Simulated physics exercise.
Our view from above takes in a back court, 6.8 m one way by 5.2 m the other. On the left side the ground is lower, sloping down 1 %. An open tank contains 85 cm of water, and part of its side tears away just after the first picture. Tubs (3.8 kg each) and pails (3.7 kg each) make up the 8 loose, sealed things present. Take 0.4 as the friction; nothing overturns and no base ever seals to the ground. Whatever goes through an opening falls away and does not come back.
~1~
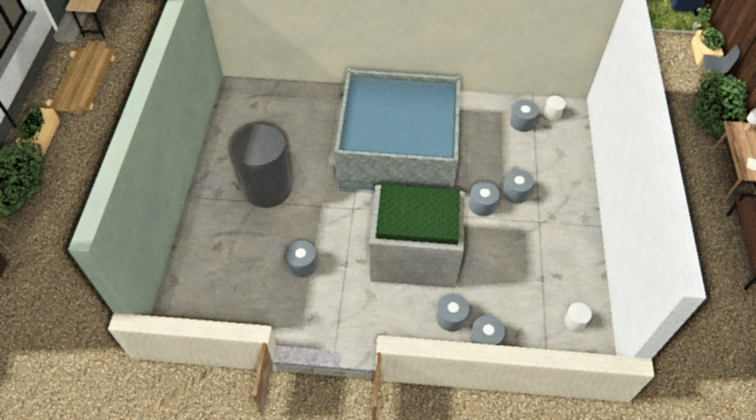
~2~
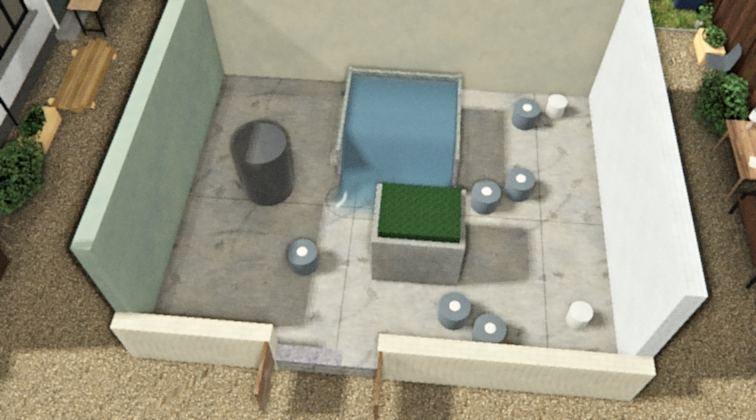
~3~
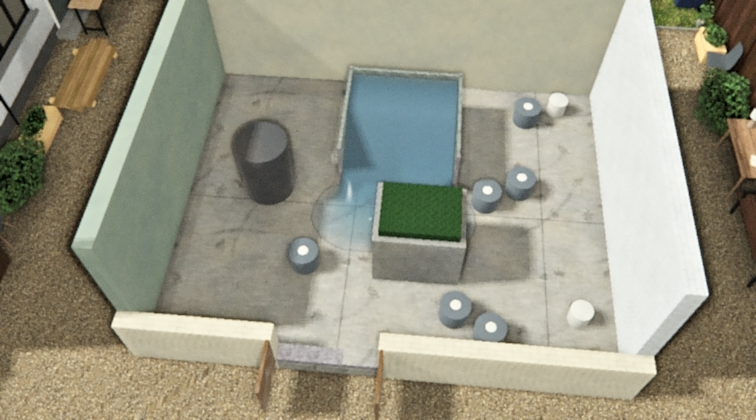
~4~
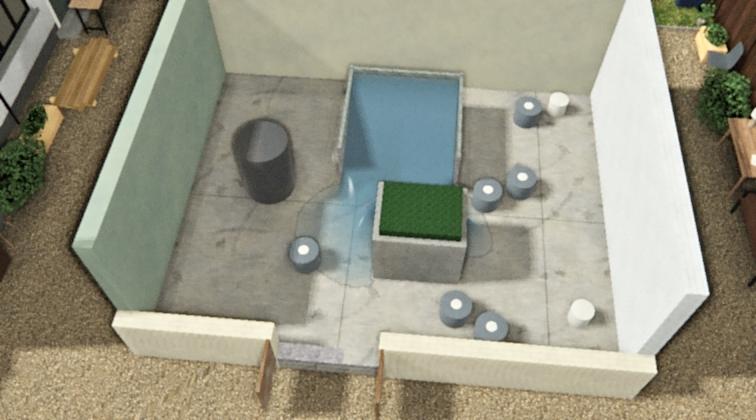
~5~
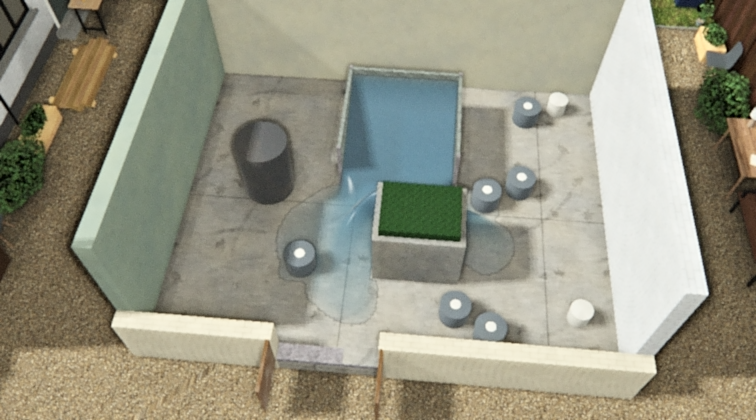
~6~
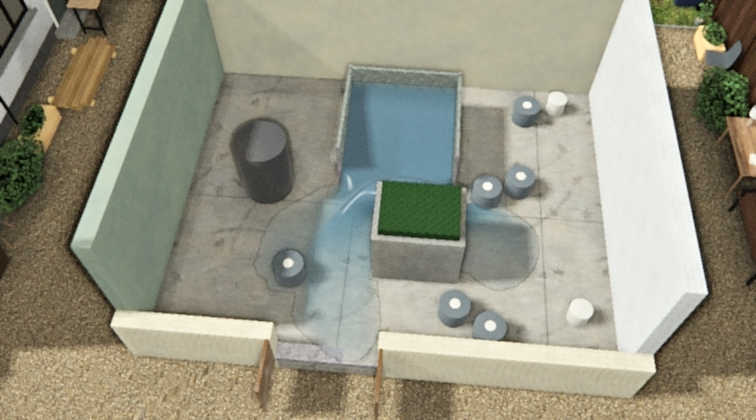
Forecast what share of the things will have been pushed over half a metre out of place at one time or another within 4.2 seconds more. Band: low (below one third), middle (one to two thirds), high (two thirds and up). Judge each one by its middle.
High.
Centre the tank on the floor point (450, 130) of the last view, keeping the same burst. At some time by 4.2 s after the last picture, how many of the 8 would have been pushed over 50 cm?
So the tally would be 6.
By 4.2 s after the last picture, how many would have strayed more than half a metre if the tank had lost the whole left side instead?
Then the count would be 5.
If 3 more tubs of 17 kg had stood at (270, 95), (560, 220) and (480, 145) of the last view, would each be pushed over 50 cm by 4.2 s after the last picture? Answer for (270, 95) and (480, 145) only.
In the order asked they come out inside the limit, inside the limit.
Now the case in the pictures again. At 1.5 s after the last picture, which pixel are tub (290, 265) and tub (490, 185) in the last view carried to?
Approx. (163, 277); approx. (500, 122).
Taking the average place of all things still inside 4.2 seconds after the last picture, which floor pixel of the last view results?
Somewhere near (413, 202).
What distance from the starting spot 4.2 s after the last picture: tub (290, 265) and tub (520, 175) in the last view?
Taking them in turn, I get 140 cm for the first and 140 cm for the second.
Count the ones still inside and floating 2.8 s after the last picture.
Count: 4.
Then, 0.4 s after the last picture 2 of 8 are over 50 cm from their spots; 0 afloat.
Then, 1.5 s after the last picture 4 of 8 are over 50 cm from their spots; 2 afloat.
Then, 2.8 s after the last picture 5 of 8 are over 50 cm from their spots; 4 afloat.
Then, 4.2 s after the last picture 8 of 8 are over 50 cm from their spots, and 8 have been at some point; 7 afloat.
